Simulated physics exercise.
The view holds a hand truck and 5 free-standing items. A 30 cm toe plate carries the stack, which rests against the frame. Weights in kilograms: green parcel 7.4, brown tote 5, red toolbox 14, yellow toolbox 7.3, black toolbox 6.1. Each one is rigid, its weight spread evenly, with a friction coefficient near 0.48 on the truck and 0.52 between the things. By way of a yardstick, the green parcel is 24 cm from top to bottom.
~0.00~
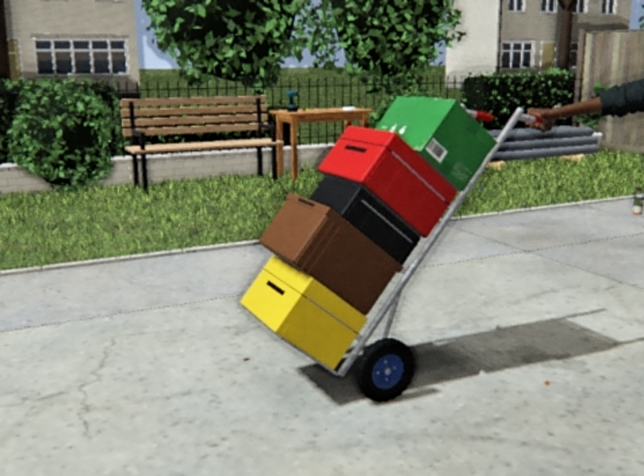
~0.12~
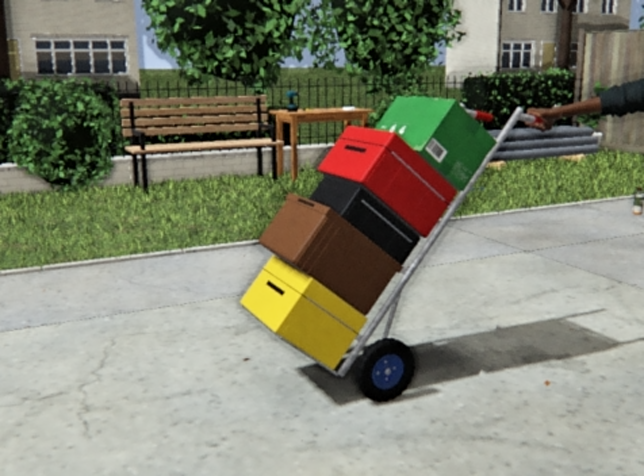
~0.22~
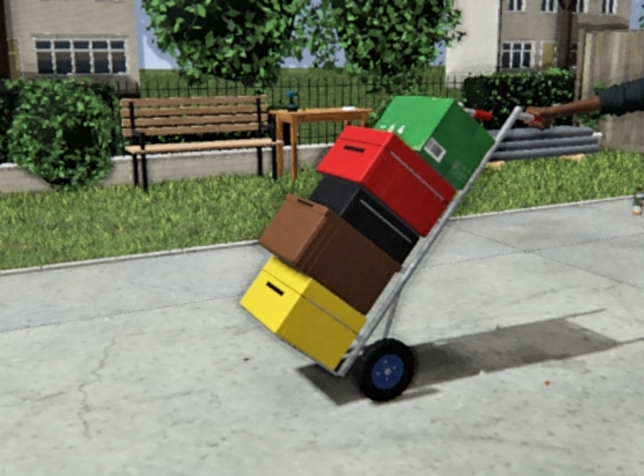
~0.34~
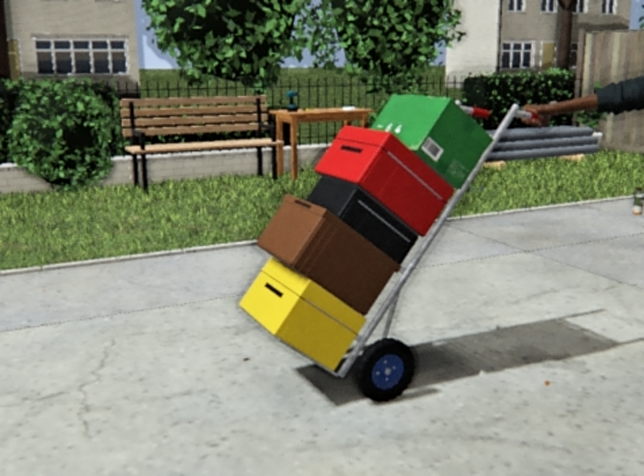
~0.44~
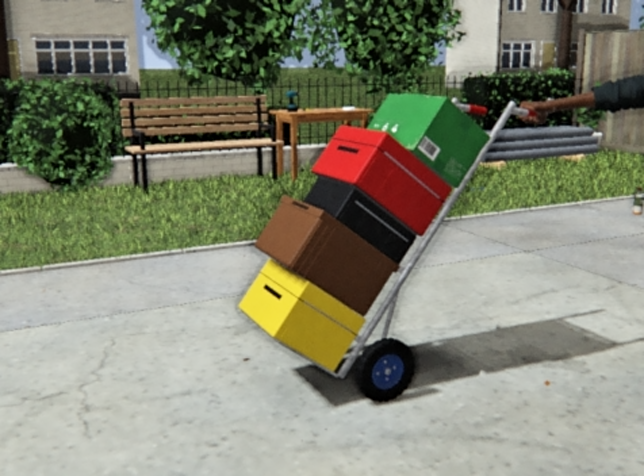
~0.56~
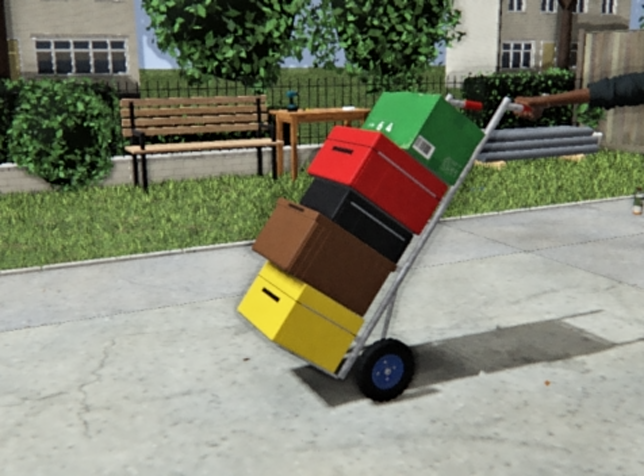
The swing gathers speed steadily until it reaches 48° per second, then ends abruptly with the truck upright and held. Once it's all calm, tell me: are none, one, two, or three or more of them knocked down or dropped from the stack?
None of them are.
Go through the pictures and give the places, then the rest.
The first frame shows leaning back 40°; green parcel (429, 142); brown tote (328, 254).
The second frame shows leaning back 40°; black toolbox (363, 220); red toolbox (387, 180).
The third frame shows leaning back 40°; yellow toolbox (302, 311); black toolbox (362, 220).
The fourth frame shows leaning back 39°; red toolbox (383, 180); yellow toolbox (301, 312).
The fifth frame shows leaning back 38°; black toolbox (358, 221); red toolbox (381, 180).
The sixth frame shows leaning back 36°; green parcel (417, 137); brown tote (322, 257).
After 1.26 s, leaning back 18°.
After 1.76 s, truck upright; green parcel moved 3 cm near (282, 142); red toolbox moved 3 cm; black toolbox moved 2 cm.
After 1.96 s, truck upright; green parcel 5° off its base near (270, 141); brown tote 5° off its base near (265, 304); red toolbox 5° off its base.
After 2.26 s, truck upright; green parcel moved 3 cm near (282, 142); red toolbox moved 2 cm; black toolbox moved 2 cm.
In the end (2.7 s), all 5 under 10 cm from the start. In the last view, green parcel near (290, 143), brown tote near (273, 304).
